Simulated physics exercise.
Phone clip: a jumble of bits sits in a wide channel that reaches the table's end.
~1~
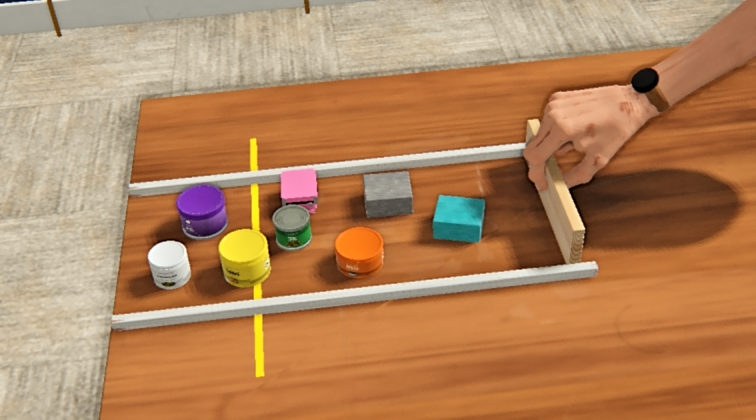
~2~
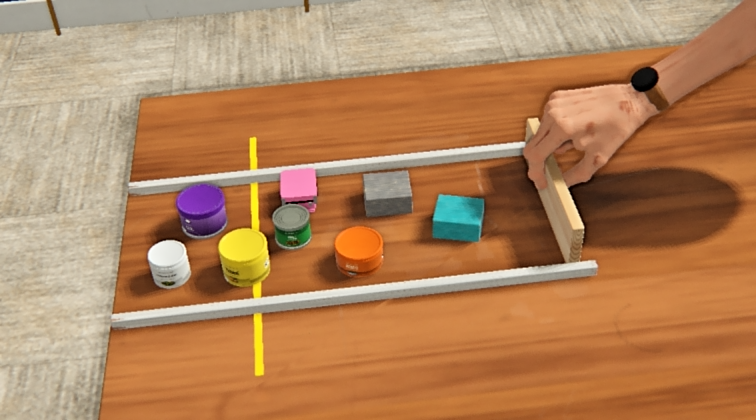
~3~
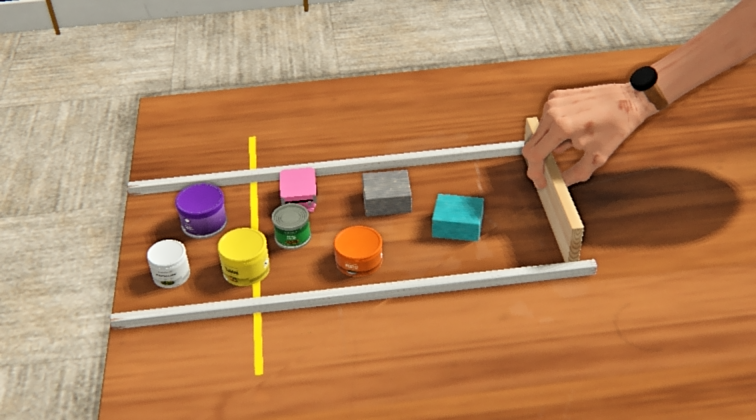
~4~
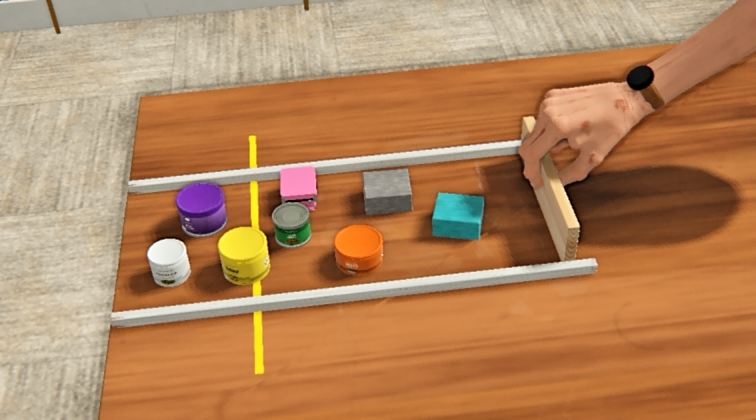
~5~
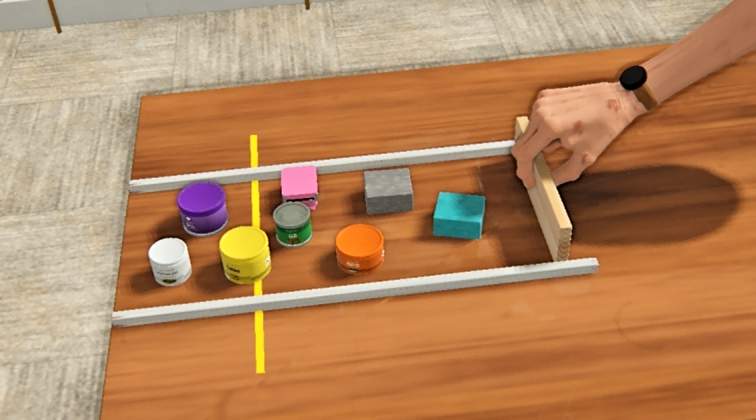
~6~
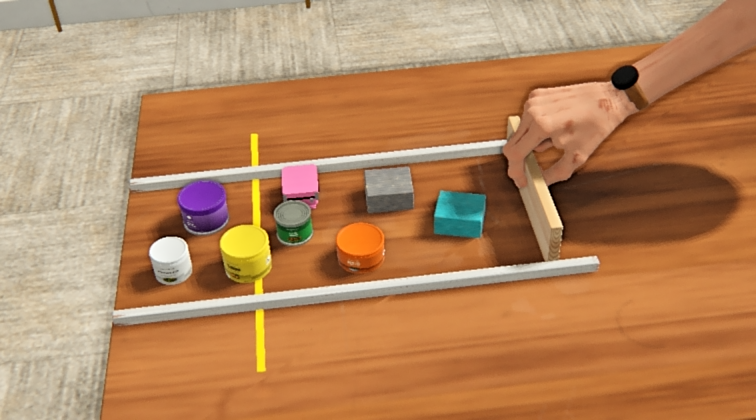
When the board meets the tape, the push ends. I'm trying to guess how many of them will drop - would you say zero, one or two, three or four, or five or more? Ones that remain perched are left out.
I'd say zero.
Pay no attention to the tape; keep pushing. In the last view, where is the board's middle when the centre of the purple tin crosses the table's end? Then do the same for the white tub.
The purple tin puts it at (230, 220), the white tub at (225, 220).
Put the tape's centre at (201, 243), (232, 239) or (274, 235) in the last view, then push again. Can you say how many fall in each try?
In order, the counts are 2, 0 and 0.
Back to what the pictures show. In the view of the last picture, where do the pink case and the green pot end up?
Final centres, first then second: (193, 199), (191, 234).
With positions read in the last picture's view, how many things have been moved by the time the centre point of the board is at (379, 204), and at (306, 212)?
At first I count 3, and then 7.
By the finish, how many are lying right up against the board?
The number is 3.
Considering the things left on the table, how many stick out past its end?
The number overhanging is 0.
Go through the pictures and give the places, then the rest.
In the first picture, white tub (170, 266); purple tin (203, 212); yellow tub (245, 259); board (552, 190); tape (256, 241).
In the second picture, purple tin (202, 212); grey block (387, 194).
In the third picture, yellow tub (244, 257); board (551, 188).
In the fourth picture, white tub (169, 263); pink case (299, 190).
In the fifth picture, purple tin (203, 209); turquoise block (459, 216).
In the sixth picture, white tub (171, 261); purple tin (204, 208); yellow tub (246, 254); board (532, 187); tape (257, 236).
A little later, none off yet; white tub at rest near (171, 261); purple tin at rest near (204, 208); yellow tub at rest near (246, 254).
Next, none off yet; white tub at rest near (171, 261); purple tin moving near (197, 209); yellow tub moving near (235, 257).
When it is over, the number that fall off is zero.
